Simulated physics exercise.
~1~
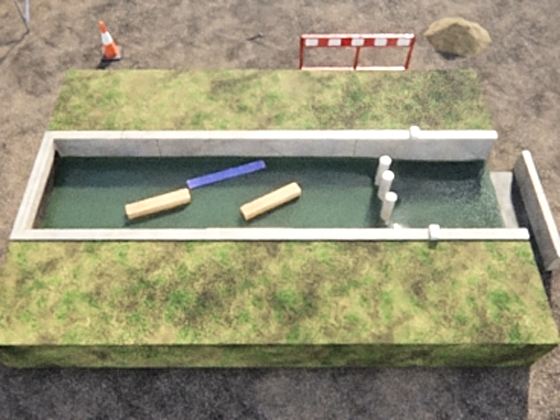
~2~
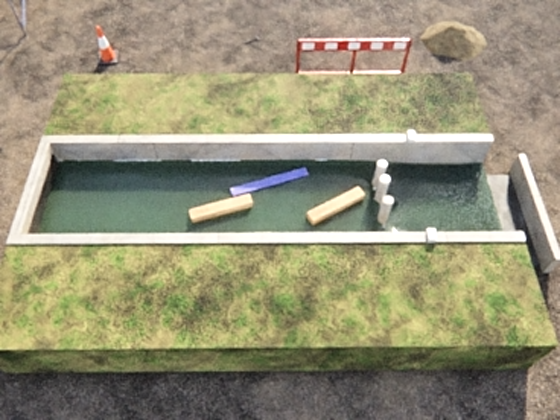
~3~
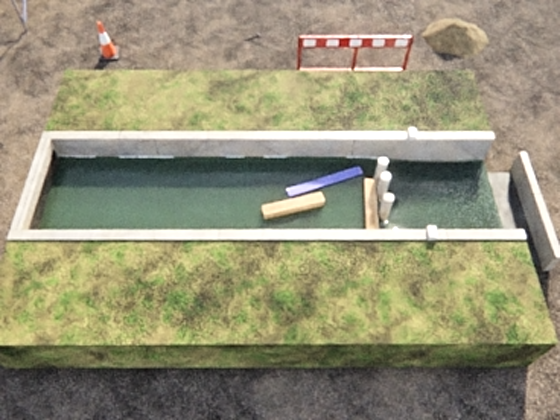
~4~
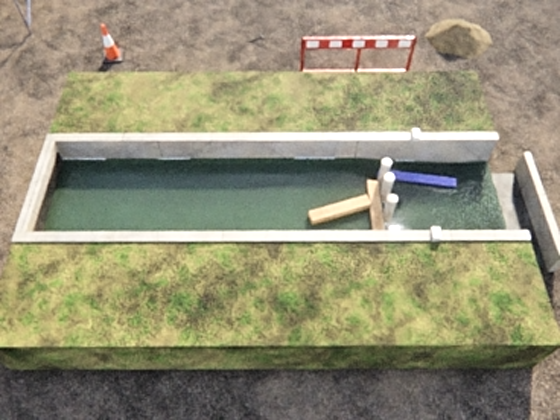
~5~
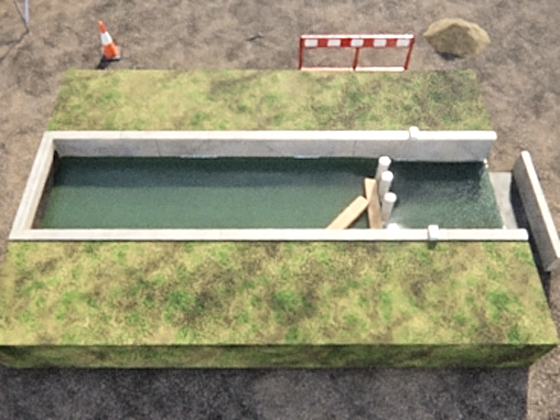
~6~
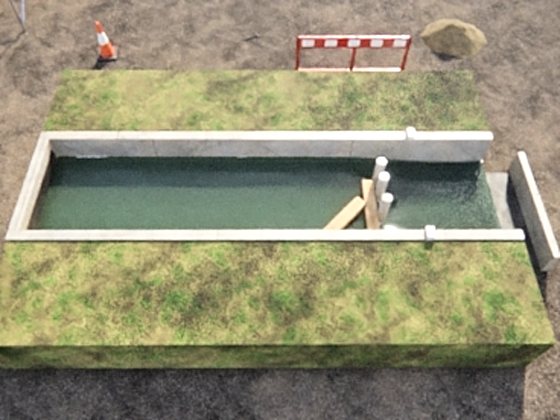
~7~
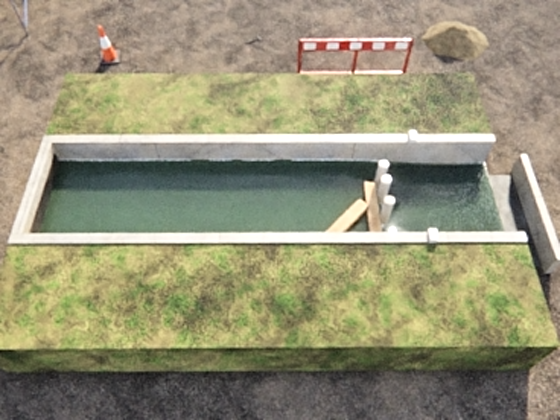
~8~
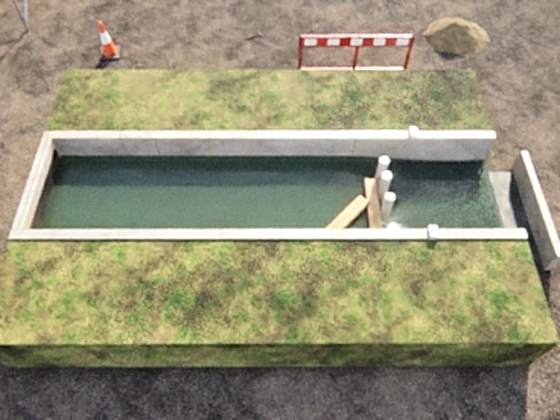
Blue plank drifting right along a water channel and slipping between white posts out of sight, while two wooden beams lodge against them.
